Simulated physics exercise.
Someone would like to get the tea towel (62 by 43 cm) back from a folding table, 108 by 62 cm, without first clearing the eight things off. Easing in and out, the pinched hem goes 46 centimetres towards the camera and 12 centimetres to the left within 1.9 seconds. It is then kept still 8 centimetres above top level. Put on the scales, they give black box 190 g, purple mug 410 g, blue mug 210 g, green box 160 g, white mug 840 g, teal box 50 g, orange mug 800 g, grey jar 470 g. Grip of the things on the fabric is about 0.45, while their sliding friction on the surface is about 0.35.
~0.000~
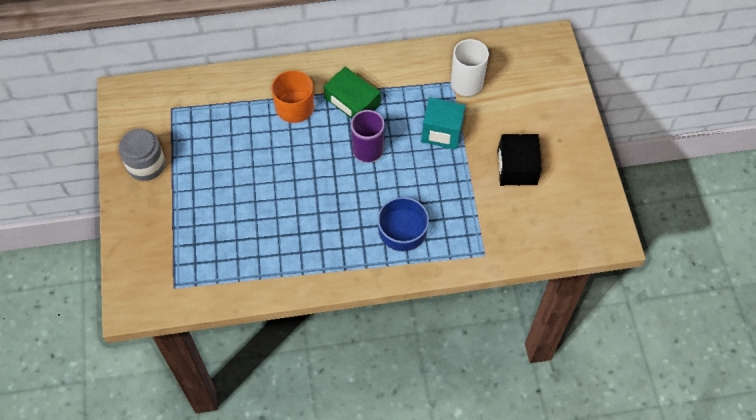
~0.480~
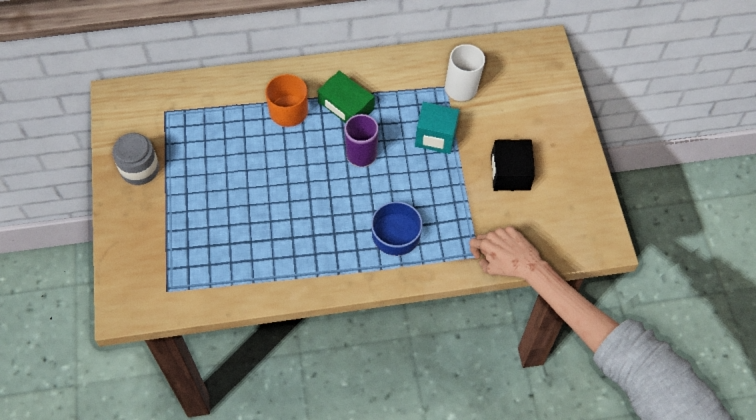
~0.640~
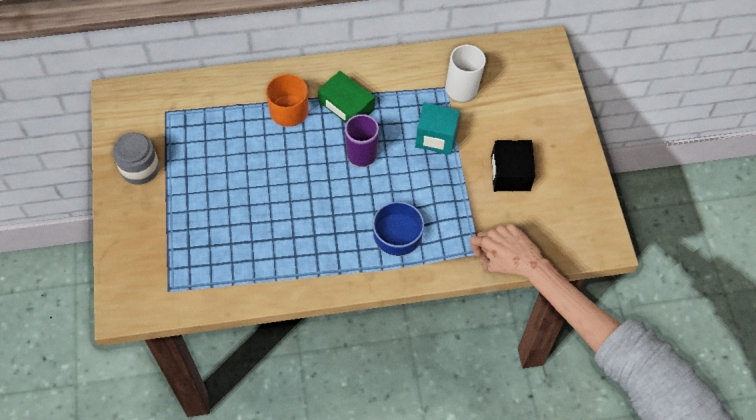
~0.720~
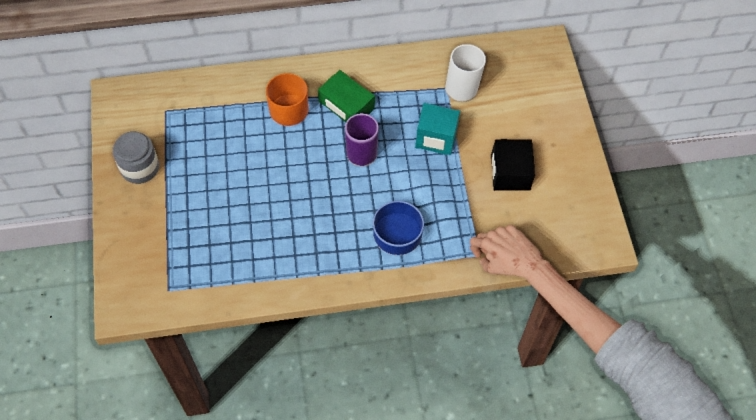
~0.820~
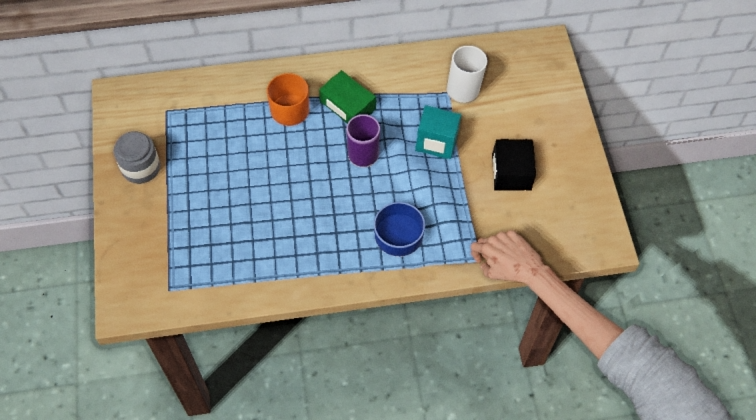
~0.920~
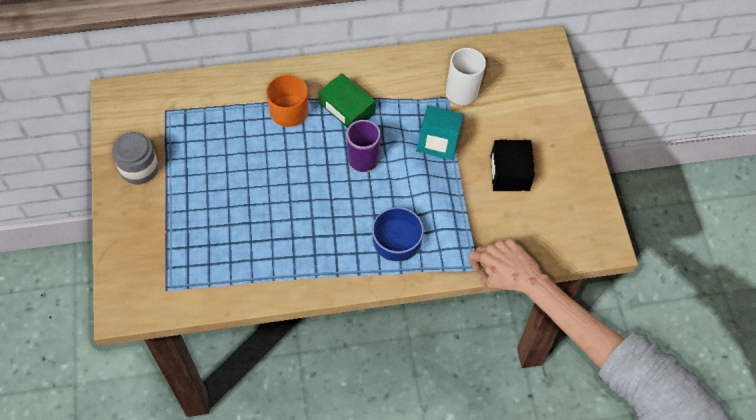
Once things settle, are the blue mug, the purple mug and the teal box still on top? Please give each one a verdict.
Blue mug, no longer on top; purple mug, no longer on top; teal box, no longer on top.
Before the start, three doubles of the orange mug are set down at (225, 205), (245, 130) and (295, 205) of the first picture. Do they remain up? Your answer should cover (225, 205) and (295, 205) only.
Log, listed order - lost / lost.
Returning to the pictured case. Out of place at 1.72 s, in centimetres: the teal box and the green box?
Teal box 20 cm, green box 25 cm.
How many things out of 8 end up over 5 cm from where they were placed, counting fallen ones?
Tally: 5.
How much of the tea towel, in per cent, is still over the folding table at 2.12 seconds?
Around 35 percent.
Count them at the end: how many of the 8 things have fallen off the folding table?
My count is 5.
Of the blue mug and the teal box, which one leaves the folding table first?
Blue.
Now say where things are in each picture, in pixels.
In the first picture, blue mug (403, 219); purple mug (368, 124); teal box (444, 113); tea towel corners (174, 288) (171, 108) (485, 256).
In the second picture, tea towel corners (167, 292) (165, 112); grip (479, 257).
In the third picture, tea towel corners (168, 292) (165, 112); grip (480, 255).
In the fourth picture, tea towel corners (168, 291) (165, 111); grip (479, 256).
In the fifth picture, teal box (439, 122); tea towel corners (169, 291) (166, 111); grip (480, 261).
In the sixth picture, blue mug (398, 230); purple mug (364, 134); teal box (441, 122); tea towel corners (166, 291) (165, 111); grip (478, 270).
At 1.3 s, 95 % of the tea towel is still over the top; purple mug 13 cm off its start, teal box on its side, 13 cm off its start, blue mug 11 cm off its start.
At 1.7 s, 70 % of the tea towel is still over the top; purple mug 29 cm off its start, blue mug 25 cm off its start, teal box 22 cm off its start.
At 2.1 s, 35 % of the tea towel is still over the top; purple mug on its side, 48 cm off its start at (416, 368), blue mug over the edge, teal box 38 cm off its start at (520, 269).
At 2.5 s, 0 % of the tea towel is still over the top; purple mug over the edge, blue mug over the edge, teal box over the edge.
At 4.1 s, 0 % of the tea towel is still over the top; purple mug over the edge, blue mug over the edge, teal box over the edge, orange mug over the edge.
